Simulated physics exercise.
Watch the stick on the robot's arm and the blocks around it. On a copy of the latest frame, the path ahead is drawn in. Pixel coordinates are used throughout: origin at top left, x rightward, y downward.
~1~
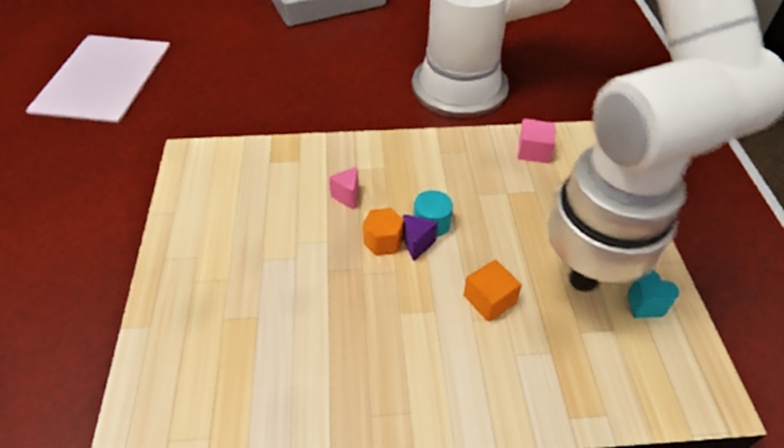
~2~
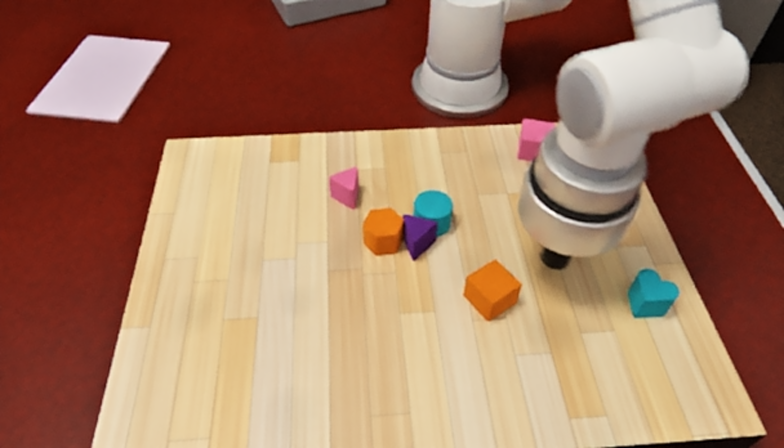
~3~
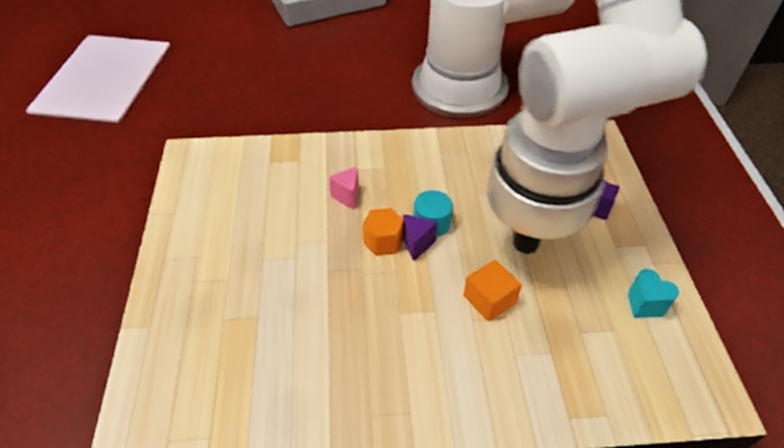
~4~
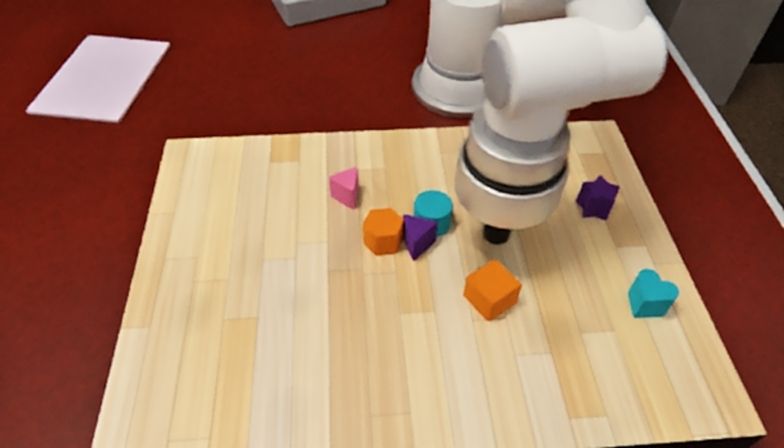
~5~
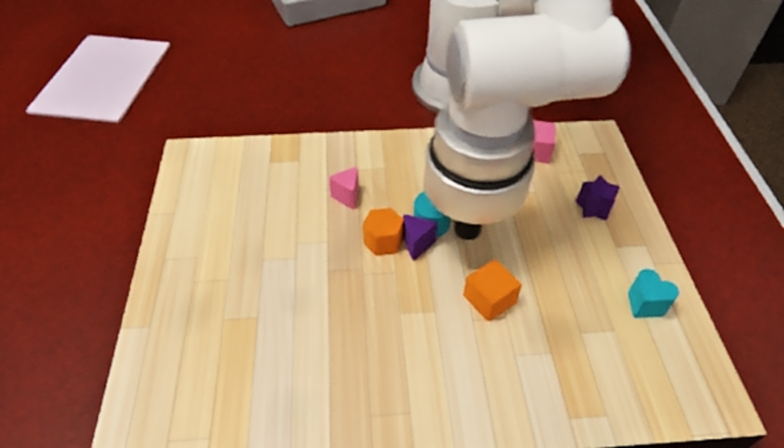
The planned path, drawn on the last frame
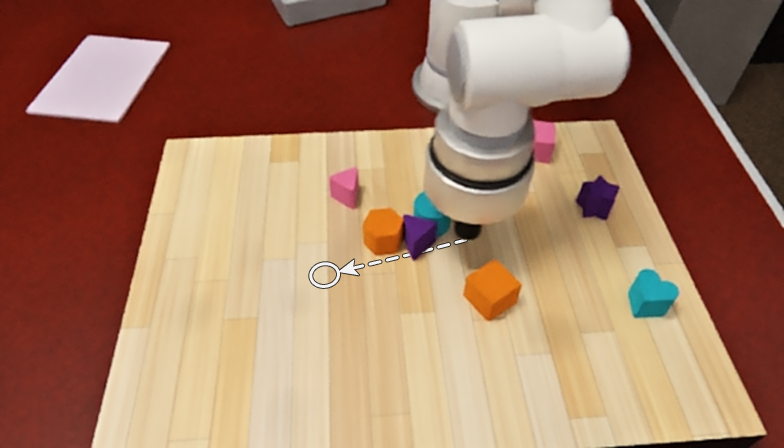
A light wooden board on a dark red surface is seen from above at an angle, with a pale sheet at the upper left. Pink, orange, purple and turquoise blocks sit across its middle and right side beneath a white robot arm. The arm sweeps its dark-tipped stick leftward from near the turquoise heart, passing above the orange cube toward the central cluster, while the blocks and camera stay still.
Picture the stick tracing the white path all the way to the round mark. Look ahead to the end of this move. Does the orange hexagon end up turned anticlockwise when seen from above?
The answer is yes.
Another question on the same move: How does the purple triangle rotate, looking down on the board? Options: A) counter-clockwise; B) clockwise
The answer is B.
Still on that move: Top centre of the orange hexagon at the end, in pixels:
At (362, 218).
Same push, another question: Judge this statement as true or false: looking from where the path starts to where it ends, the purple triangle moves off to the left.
That claim is false.
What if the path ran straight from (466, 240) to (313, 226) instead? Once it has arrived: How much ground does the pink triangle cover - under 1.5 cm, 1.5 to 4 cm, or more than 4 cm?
Its final spot will lie within 1.5 cm of the current one.
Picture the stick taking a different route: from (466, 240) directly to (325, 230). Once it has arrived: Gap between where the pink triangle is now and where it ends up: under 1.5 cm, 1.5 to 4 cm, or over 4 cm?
Shift of under 1.5 cm.
Drawn move, straight from (466, 240) to (325, 275).
What follows on the original path. One third of the way, stick at (421, 244); orange hexagon at (367, 220), turned 20° anticlockwise; purple triangle at (396, 221), turned 15° clockwise.
Two thirds of the way, stick at (373, 255); orange hexagon at (362, 218), turned 25° anticlockwise; purple triangle at (393, 217), turned 20° clockwise.
At the end, stick at (324, 267); orange hexagon at (362, 218), turned 25° anticlockwise; purple triangle at (393, 217), turned 20° clockwise; turquoise round block still.
